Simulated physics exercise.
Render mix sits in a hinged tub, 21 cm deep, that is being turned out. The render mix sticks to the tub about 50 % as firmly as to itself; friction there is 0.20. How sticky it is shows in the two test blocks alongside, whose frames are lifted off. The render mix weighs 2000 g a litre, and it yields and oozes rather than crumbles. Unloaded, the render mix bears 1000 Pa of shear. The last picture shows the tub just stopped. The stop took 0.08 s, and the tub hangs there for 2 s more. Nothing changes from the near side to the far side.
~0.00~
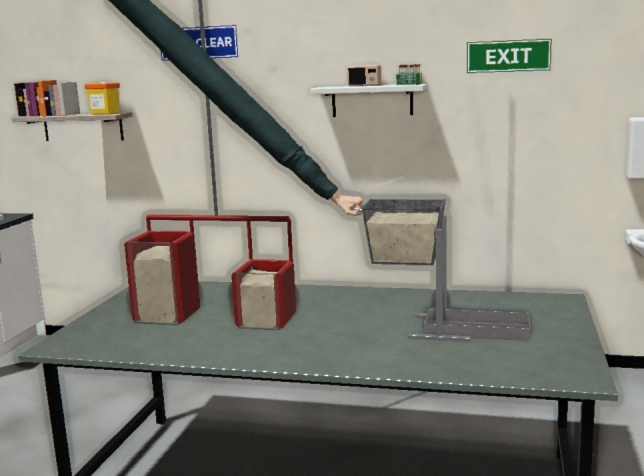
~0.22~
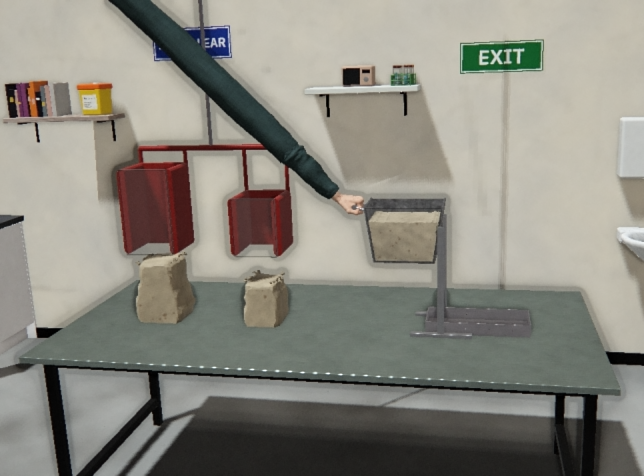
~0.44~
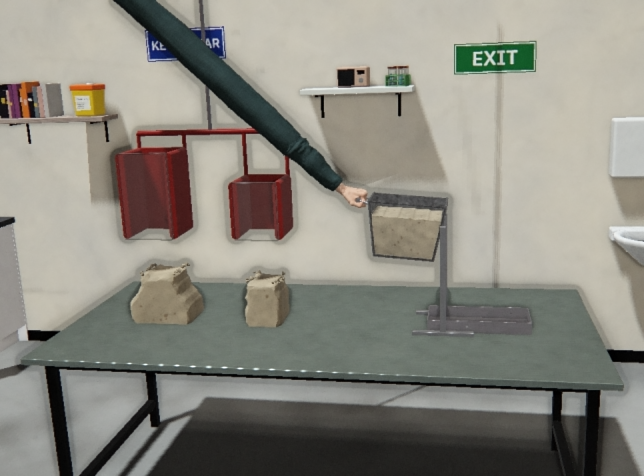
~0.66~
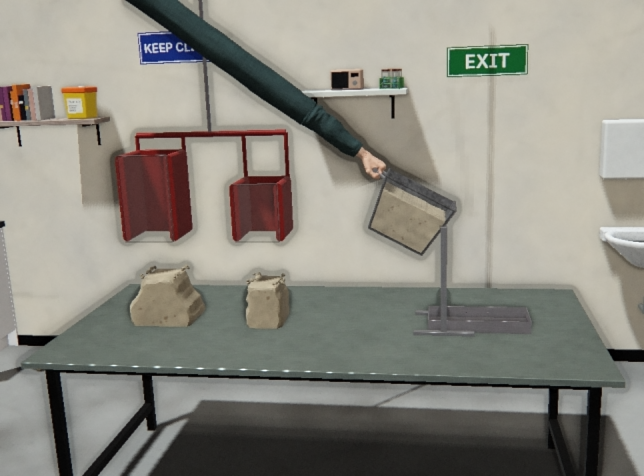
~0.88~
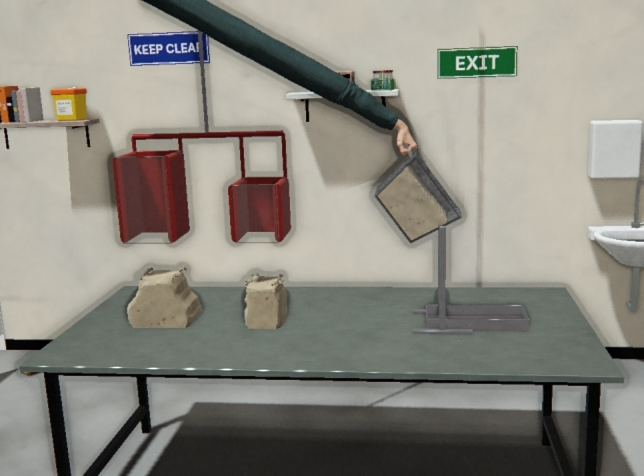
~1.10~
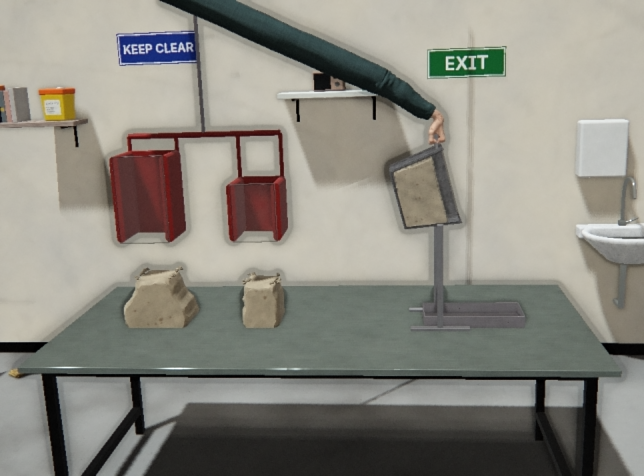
Red moulds lifting off two pale blocks, the left one slumping, then a green-sleeved arm tilting a tub of mix clockwise.
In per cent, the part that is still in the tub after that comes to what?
Close to 100 per cent.
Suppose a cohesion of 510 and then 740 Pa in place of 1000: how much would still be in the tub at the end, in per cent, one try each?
In turn about 65 %, 75 %.
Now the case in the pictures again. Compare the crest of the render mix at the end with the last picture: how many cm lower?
Roughly 2 cm.
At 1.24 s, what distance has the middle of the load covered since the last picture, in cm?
Some 1 cm.
After 1.24 s, the tub is at 76 degrees and holds 100 %.
After 1.41 s, the tub is at 76 degrees and holds 100 %.
After 1.58 s, the tub is at 76 degrees and holds 100 %.
After 1.75 s, the tub is at 76 degrees and holds 100 %.
After 3.10 s, the tub is at 76 degrees and holds 100 %.
